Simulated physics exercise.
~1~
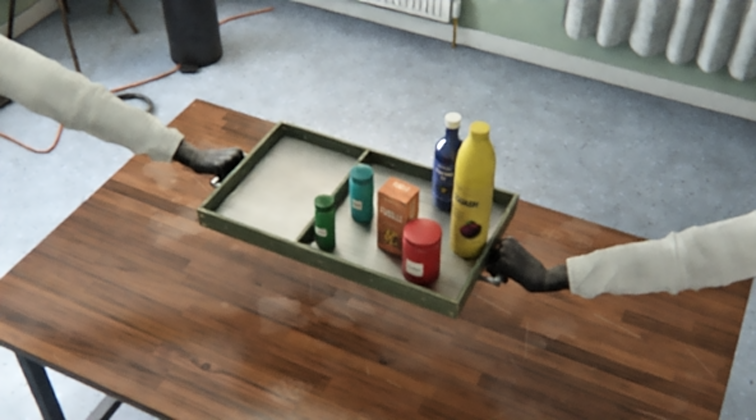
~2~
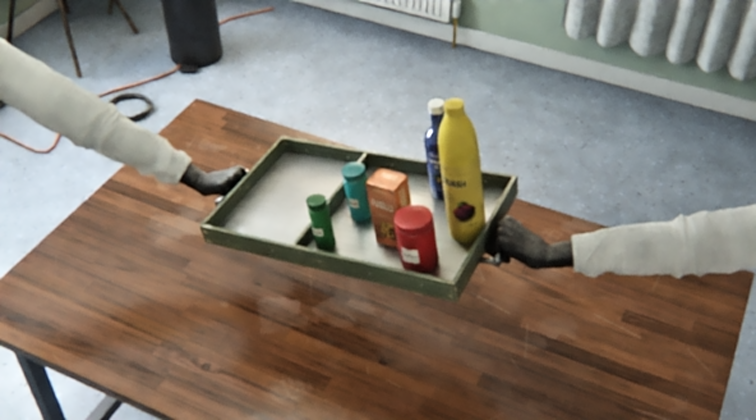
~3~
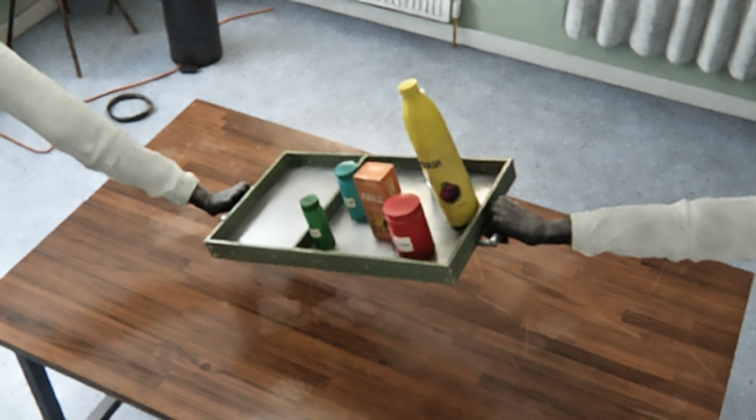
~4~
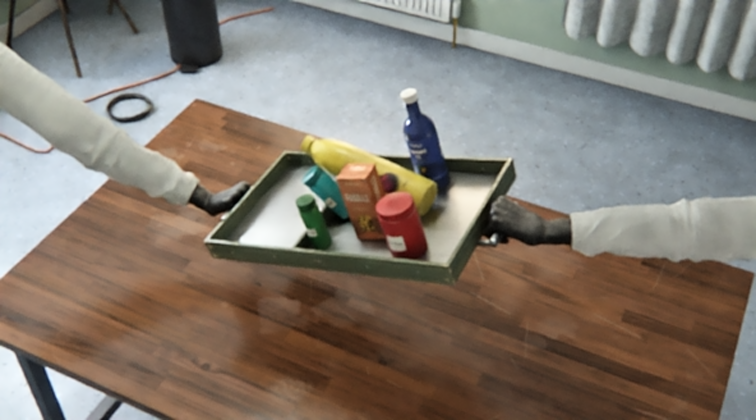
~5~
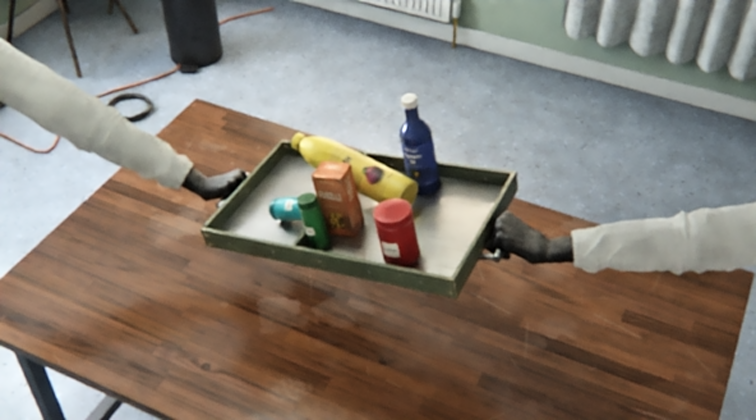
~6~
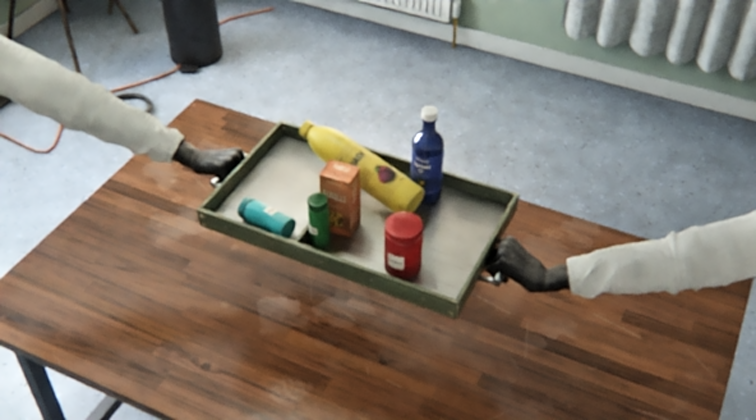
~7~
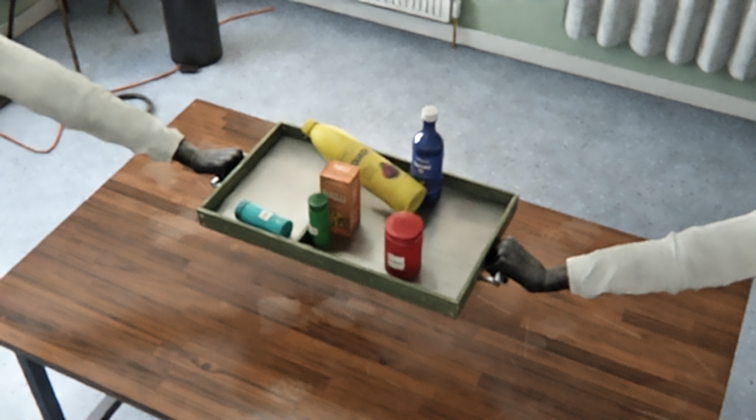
Above a wooden table, two gloved hands tipping a tray left and levelling it, yellow bottle and turquoise shaker toppling, others standing.
